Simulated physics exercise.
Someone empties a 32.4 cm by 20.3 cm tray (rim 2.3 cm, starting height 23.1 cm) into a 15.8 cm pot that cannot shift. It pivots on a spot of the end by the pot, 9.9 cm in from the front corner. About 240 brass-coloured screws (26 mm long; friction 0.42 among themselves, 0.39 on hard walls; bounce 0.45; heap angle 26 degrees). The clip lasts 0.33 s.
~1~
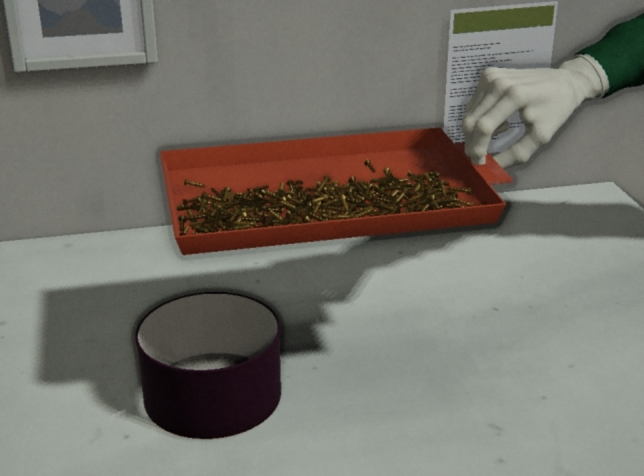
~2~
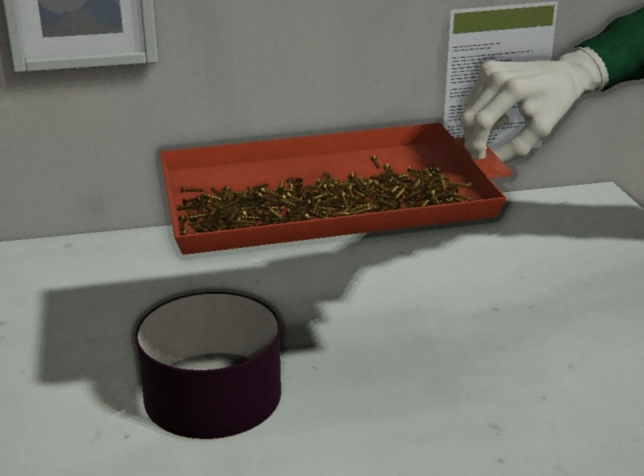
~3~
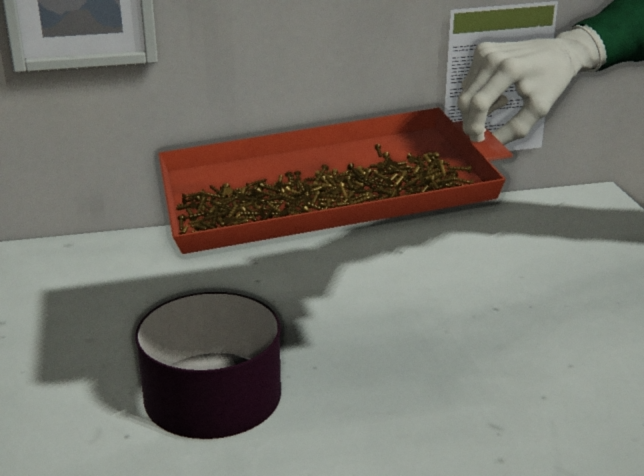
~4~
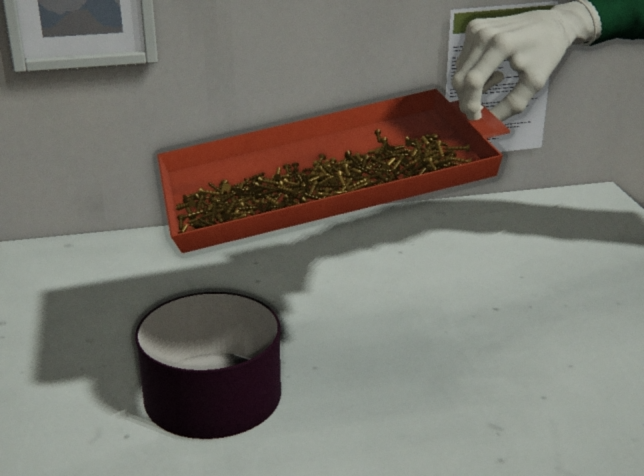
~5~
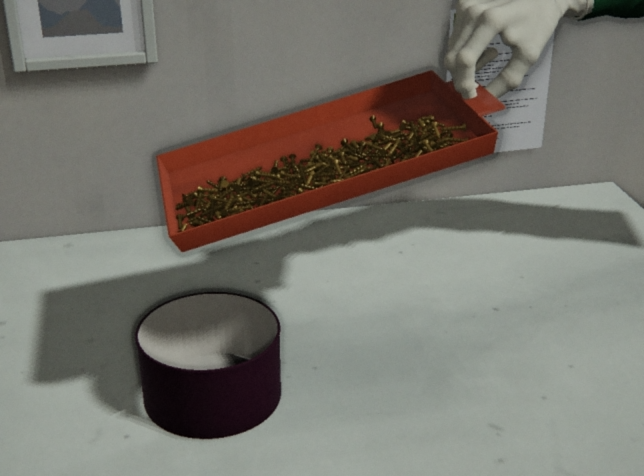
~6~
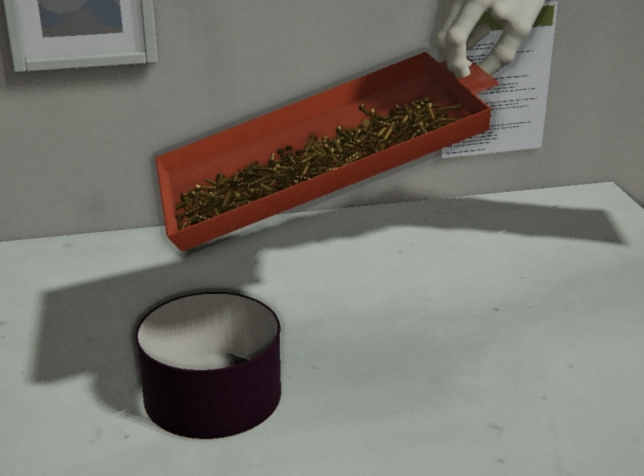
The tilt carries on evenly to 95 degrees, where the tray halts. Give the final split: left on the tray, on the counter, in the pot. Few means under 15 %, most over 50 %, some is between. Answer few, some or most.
Tray few, counter most, pot few.
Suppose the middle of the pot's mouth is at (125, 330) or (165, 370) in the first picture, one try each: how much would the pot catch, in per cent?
About 75 and 20 per cent.
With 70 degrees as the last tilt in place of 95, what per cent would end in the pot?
Then about 10 per cent.
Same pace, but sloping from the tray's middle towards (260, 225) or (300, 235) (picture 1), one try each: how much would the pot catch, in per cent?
Some 25 and 45 per cent.
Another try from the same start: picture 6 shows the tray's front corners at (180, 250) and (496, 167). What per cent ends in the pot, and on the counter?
Pot 35, counter 65.
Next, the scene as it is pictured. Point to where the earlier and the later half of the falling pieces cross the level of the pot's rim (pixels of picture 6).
At about (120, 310), then at (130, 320).
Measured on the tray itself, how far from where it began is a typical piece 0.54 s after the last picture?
Roughly 14 cm.
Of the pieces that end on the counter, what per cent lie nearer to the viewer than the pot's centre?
About 30 per cent.
Then, 0.54 s after the last picture, tilt 55 degrees; the tray holds 100 %, the pot 0 %.
Then, 0.90 s after the last picture, tilt 79 degrees; the tray holds 50 %, the pot 5 %.
Then, 1.35 s after the last picture, tilt 95 degrees; the tray holds 0 %, the pot 5 %.
In the end, tray 0 %, counter 90 %, pot 10 %.
